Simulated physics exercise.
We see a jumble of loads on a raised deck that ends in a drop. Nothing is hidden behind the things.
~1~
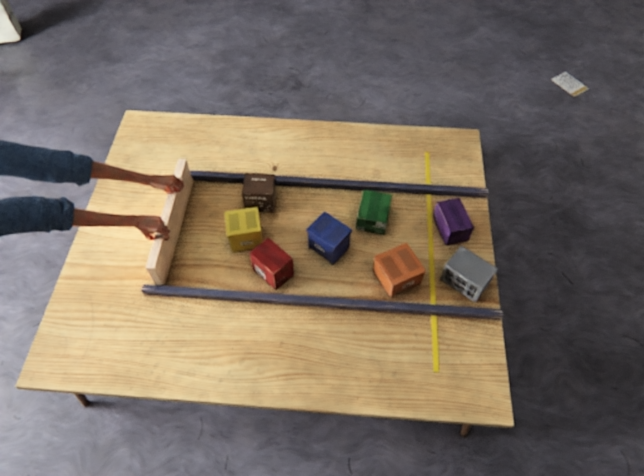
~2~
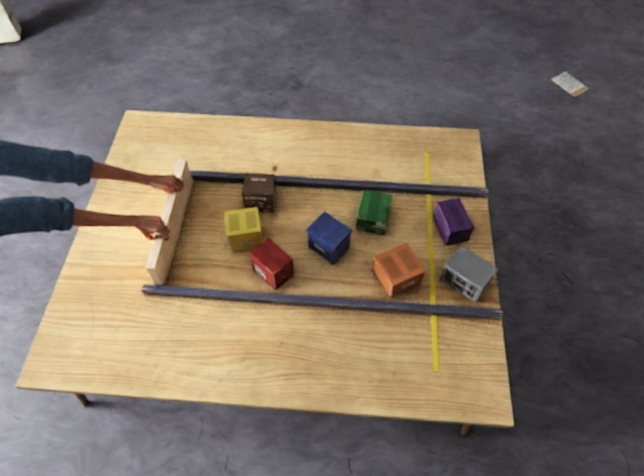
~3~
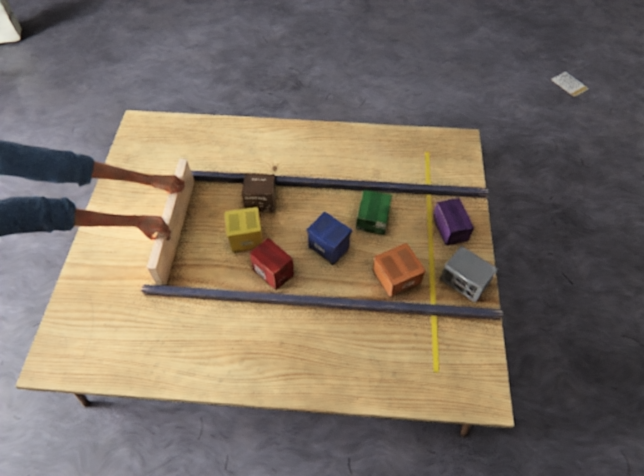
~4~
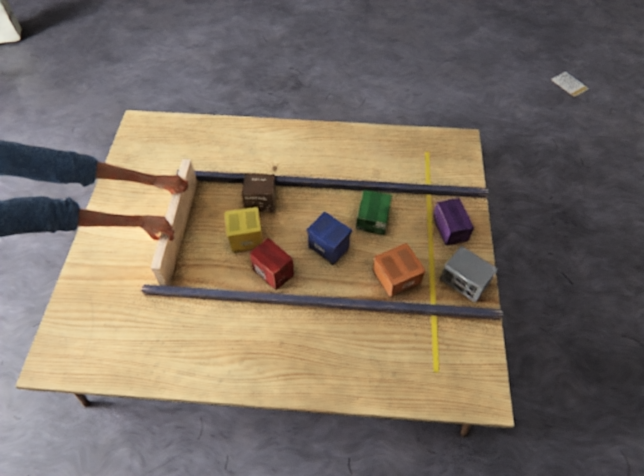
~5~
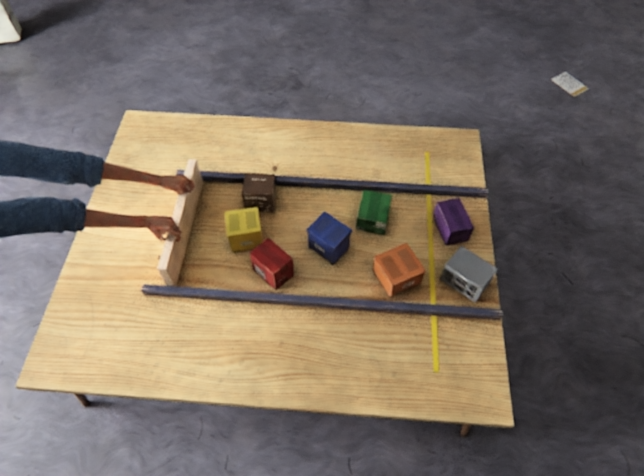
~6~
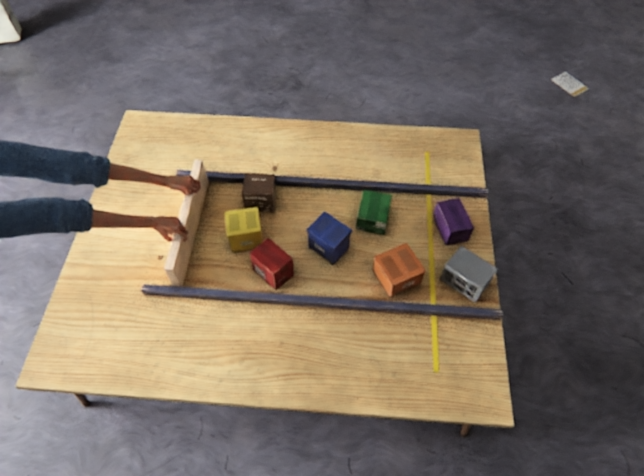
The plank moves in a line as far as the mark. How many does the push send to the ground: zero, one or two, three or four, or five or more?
The number that fall off is one or two.
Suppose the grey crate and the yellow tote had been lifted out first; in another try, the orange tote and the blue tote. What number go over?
Fallen: 1, and 1 in the other try.
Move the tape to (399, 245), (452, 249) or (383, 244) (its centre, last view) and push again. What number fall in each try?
Try by try, 0, 5 and 0.
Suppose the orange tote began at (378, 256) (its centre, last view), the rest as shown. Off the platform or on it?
From there it stays on.
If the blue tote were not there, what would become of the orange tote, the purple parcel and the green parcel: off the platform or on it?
The orange tote stays on; the purple parcel comes down; the green parcel is kept.
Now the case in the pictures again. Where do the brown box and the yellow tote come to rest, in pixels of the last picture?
The brown box at (447, 205), the yellow tote at (450, 244).
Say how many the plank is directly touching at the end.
The number is 3.
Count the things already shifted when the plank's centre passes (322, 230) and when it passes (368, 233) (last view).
The counts are 4 and 6.
Soon after, none off yet; grey crate at rest near (468, 274); purple parcel at rest near (453, 221); orange tote at rest near (398, 270).
By the end, the number that fall off is one or two; fallen, purple parcel and grey crate.
